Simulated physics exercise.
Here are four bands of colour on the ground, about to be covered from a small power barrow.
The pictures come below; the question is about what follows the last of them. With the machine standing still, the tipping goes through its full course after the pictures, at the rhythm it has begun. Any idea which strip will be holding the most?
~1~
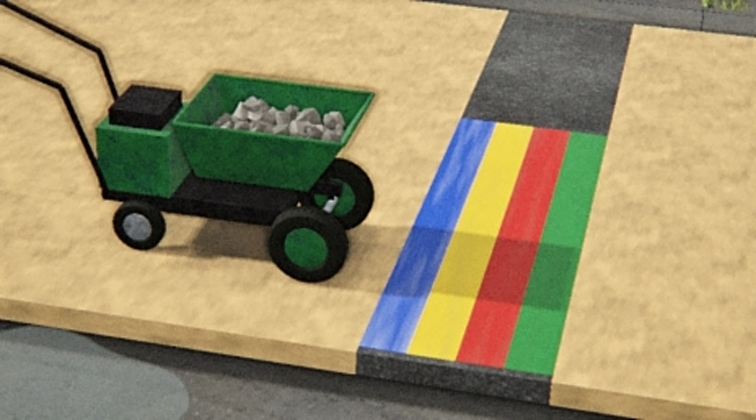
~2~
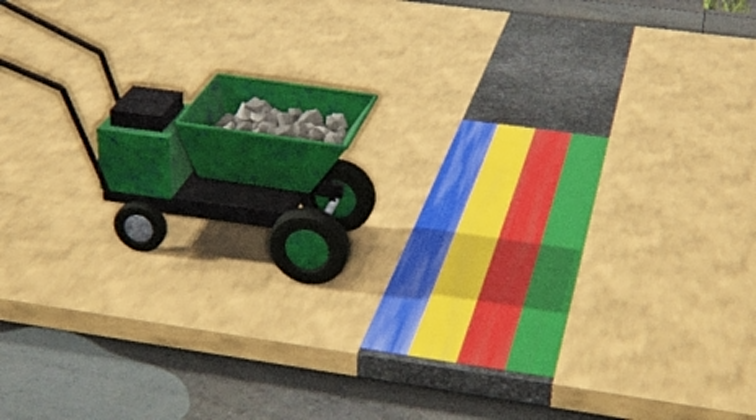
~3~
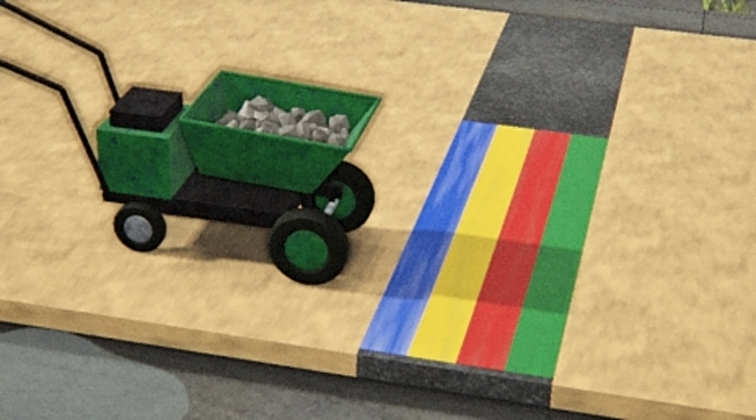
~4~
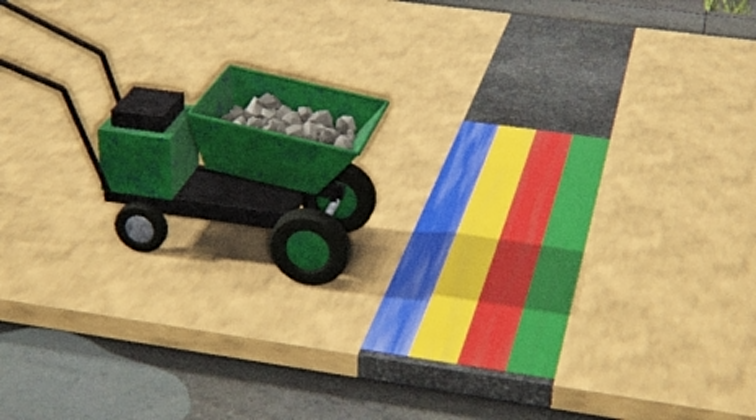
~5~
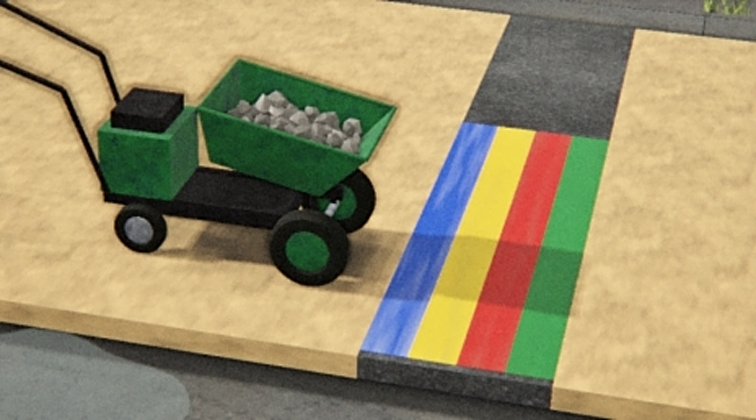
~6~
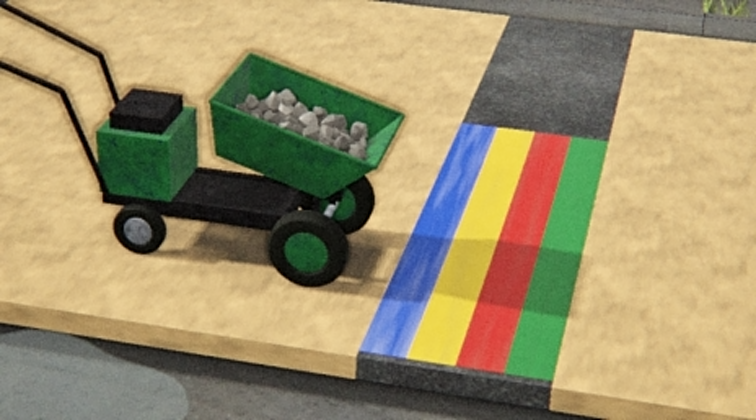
Most likely the yellow strip.
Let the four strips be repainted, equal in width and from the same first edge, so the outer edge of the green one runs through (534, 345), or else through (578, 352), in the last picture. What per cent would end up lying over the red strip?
20 % and 20 %, near enough.
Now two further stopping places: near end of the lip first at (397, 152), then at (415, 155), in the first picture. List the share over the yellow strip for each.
Around 0 % the first time and around 0 % the second.
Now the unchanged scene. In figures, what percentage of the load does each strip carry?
Approximate shares - blue strip 0, yellow strip 35, red strip 20, green strip 15.
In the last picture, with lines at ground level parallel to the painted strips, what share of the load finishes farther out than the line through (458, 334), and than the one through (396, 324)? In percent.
About 50 and 80 %.
Shortly afterwards, skip tipped steeply; the whole lot in the skip.
Next, skip tipped right over; the bulk in the skip; near a quarter over the yellow strip; only a few over the red strip.
Some moments later, skip tipped right over; near a quarter in the skip; near a third over the yellow strip; near a quarter over the red strip; a little over the green strip; only a few off the paint.
In the end, skip tipped right over; near a quarter in the skip; only a few over the blue strip; near a third over the yellow strip; near a quarter over the red strip; a little over the green strip; a little off the paint.
